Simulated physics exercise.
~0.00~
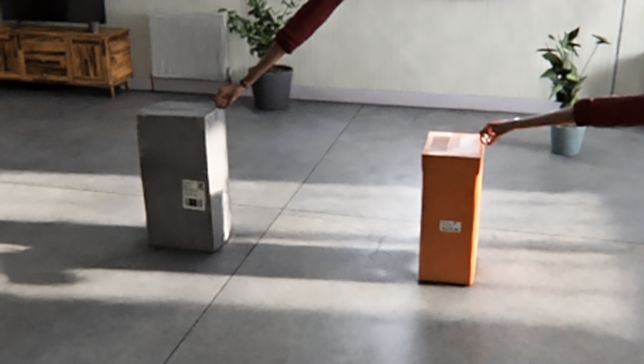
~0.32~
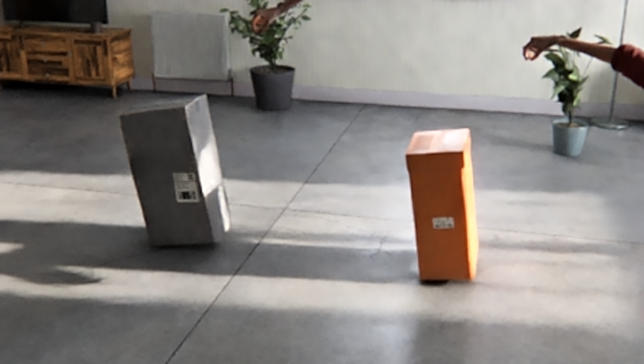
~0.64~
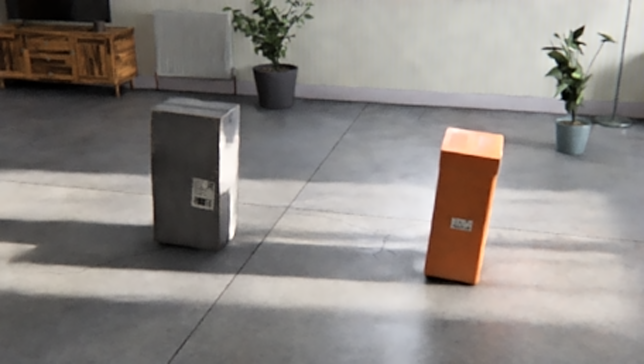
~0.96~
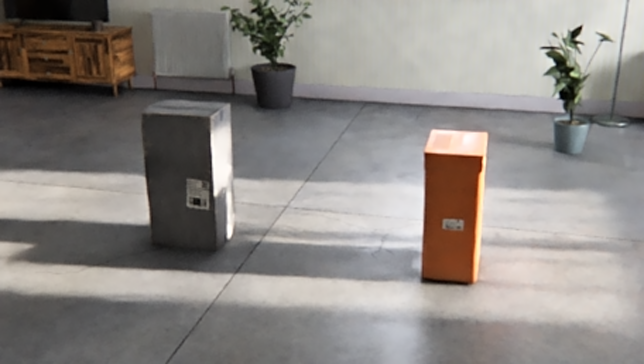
Two arms in dark red sleeves reach in from above and from the right, each with a hand on top of a tall box standing on a grey floor, seen from slightly above by a gently swaying camera. The grey parcel stands on the left and the orange one on the right, with potted plants and a wooden cabinet behind. The hands let go and draw back as both boxes tilt to the left. Both then rock over to the right, the orange one still leaning slightly. Finally they rock back and stand upright on the floor.
